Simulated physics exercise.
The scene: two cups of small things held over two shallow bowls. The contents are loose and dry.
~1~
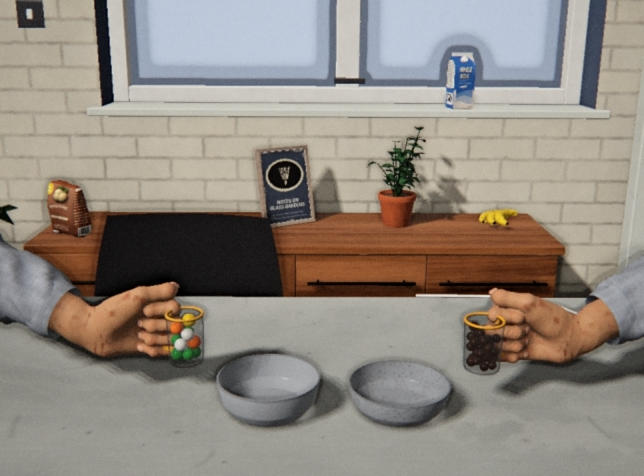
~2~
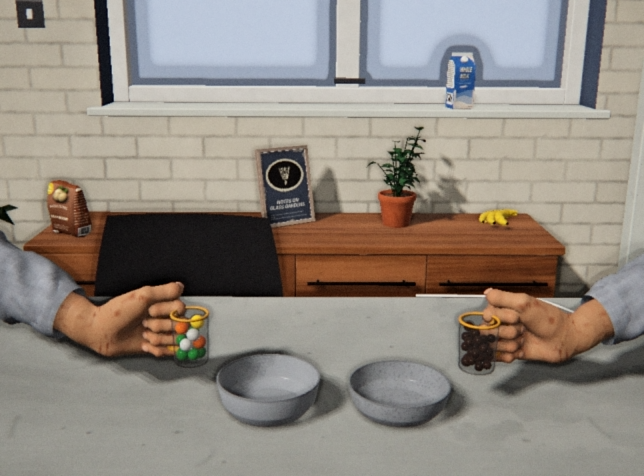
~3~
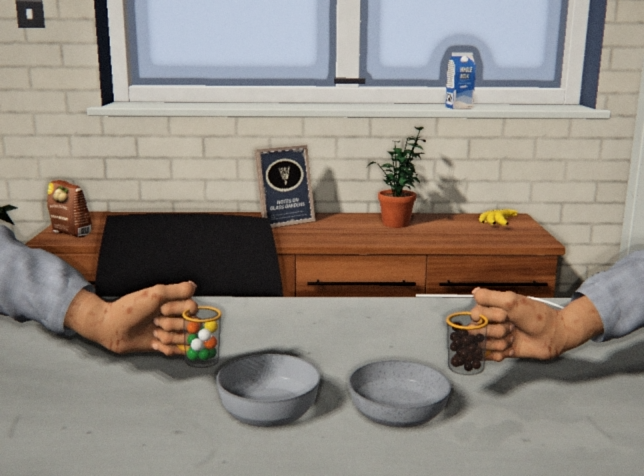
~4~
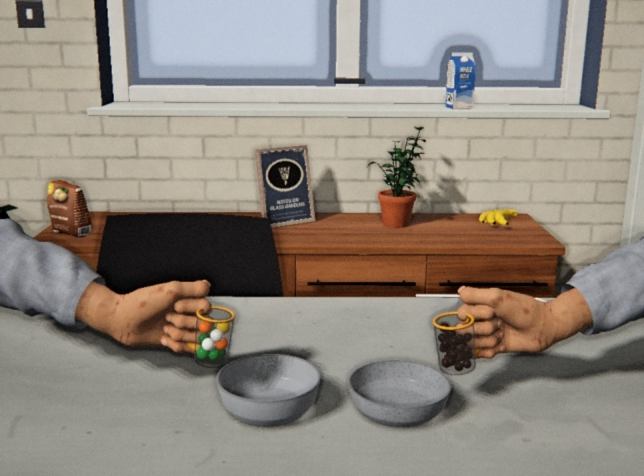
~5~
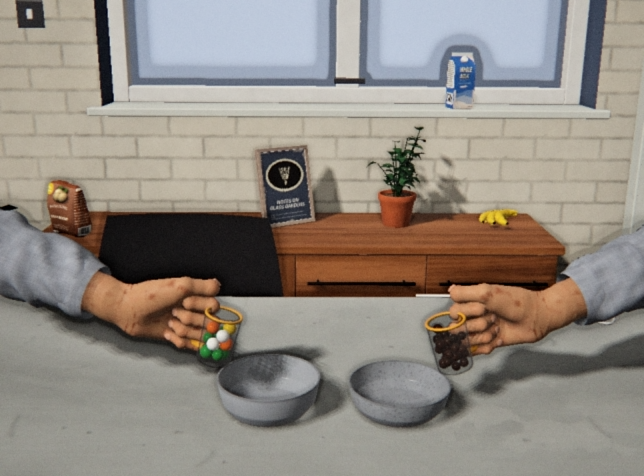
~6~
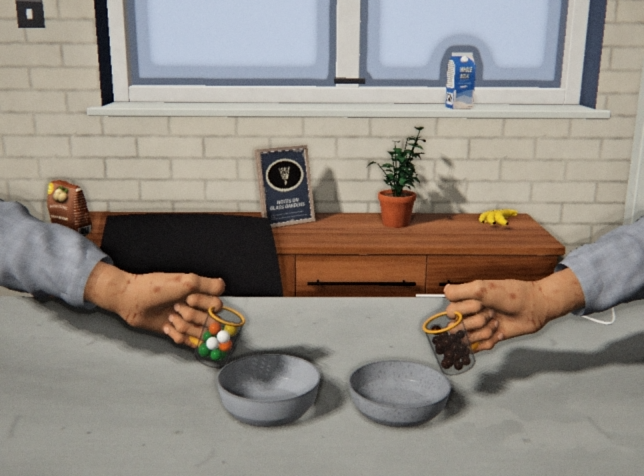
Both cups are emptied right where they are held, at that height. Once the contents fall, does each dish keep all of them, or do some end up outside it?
In order: Left dish: Full capture; right dish: Full capture.
Then, 0.31 s later than the last frame, left, every one still in the cup; right, every one still in the cup.
Then, 0.70 s later than the last frame, left, every one still in the cup; right, every one still in the cup.
Then, 1.12 s later than the last frame, left, roughly half still in the cup, roughly half in the dish, about a tenth in the air; right, roughly half still in the cup, roughly a third in the dish, about a tenth in the air.
When it is over, left, every one in the dish, not one outside the dish; right, every one in the dish, not one outside the dish.
